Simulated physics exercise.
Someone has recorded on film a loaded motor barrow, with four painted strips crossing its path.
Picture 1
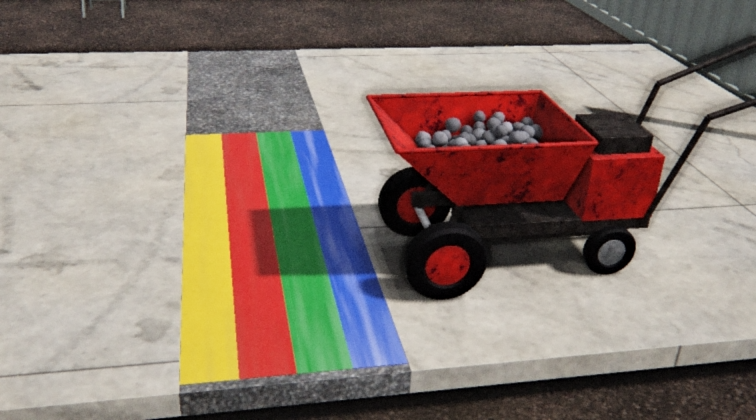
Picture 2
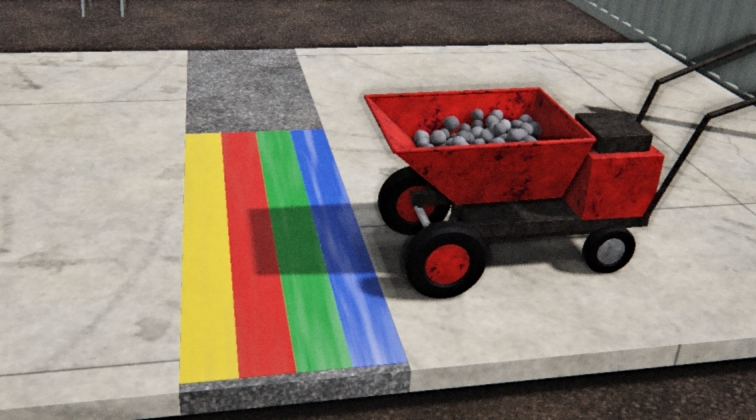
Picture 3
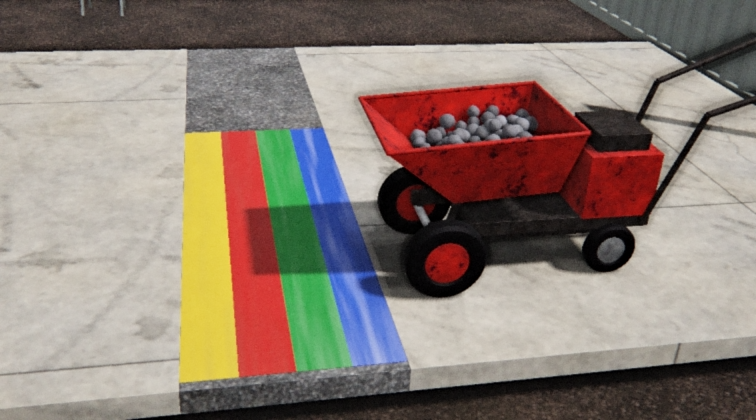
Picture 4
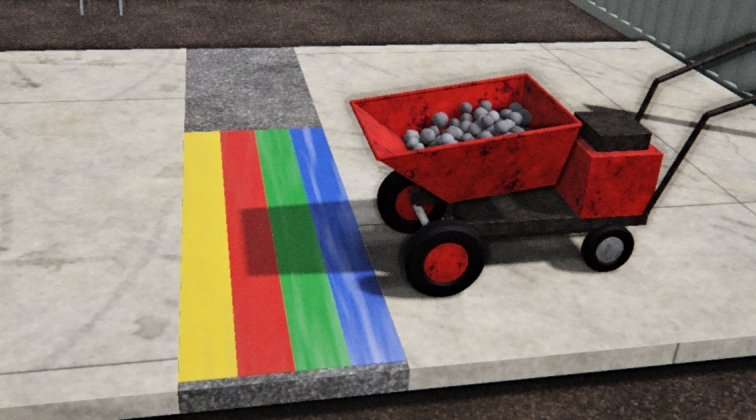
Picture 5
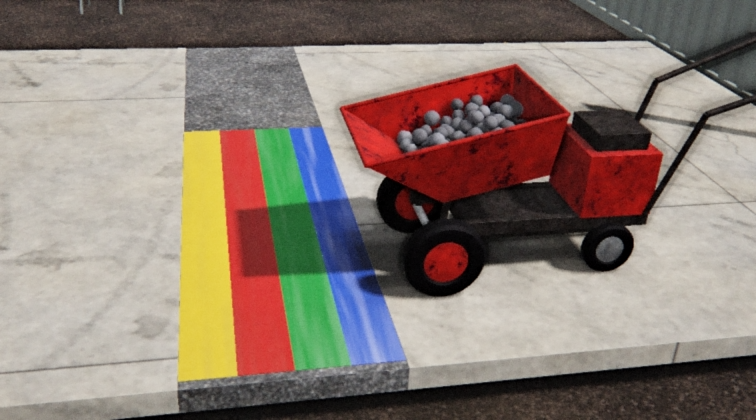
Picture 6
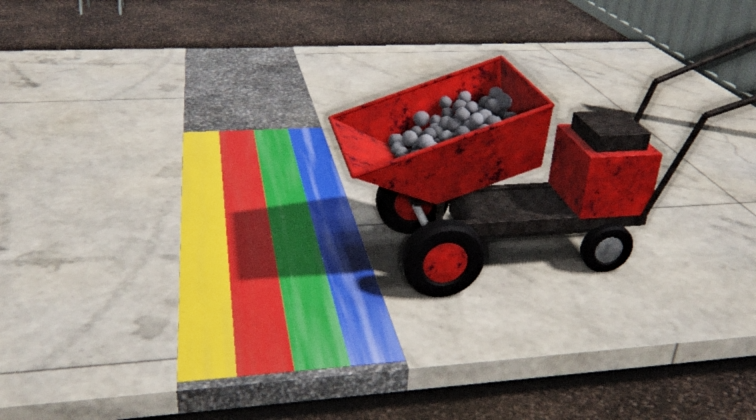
A red motor barrow loaded with round grey cobbles stood to the right of yellow, red, green and blue strips, and its skip gradually tilted down toward the left.
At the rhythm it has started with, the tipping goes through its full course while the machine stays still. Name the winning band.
The red band.
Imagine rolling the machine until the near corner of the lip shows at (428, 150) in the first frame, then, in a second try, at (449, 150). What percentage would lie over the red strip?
The share would be near 30 percent, and then near 20 percent.
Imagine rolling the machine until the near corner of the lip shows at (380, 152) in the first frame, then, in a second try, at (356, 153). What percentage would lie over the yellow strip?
Roughly 30 and 40 percent respectively.
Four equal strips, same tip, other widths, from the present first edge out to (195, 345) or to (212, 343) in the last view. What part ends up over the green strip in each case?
Respectively 10 and 0 percent.
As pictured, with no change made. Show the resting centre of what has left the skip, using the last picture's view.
Once nothing moves, the middle sits near (234, 263).
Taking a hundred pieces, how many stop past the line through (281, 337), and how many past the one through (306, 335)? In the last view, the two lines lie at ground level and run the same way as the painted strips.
The first gives 60 %, the second 80 %.
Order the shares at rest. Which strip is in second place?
Following the top strip comes the yellow one.
Soon, skip tipped steeply; all in the skip.
A while on, skip tipped right over; about two thirds in the skip; a small part over the green strip; about a quarter over the red strip; a stray few over the yellow strip.
Towards the end, skip tipped right over; about a quarter in the skip; a small part over the green strip; about a third over the red strip; about a quarter over the yellow strip; a small part off the paint.
Finally, skip tipped right over; about a quarter in the skip; none over the blue strip; a small part over the green strip; about a third over the red strip; about a quarter over the yellow strip; a small part off the paint.
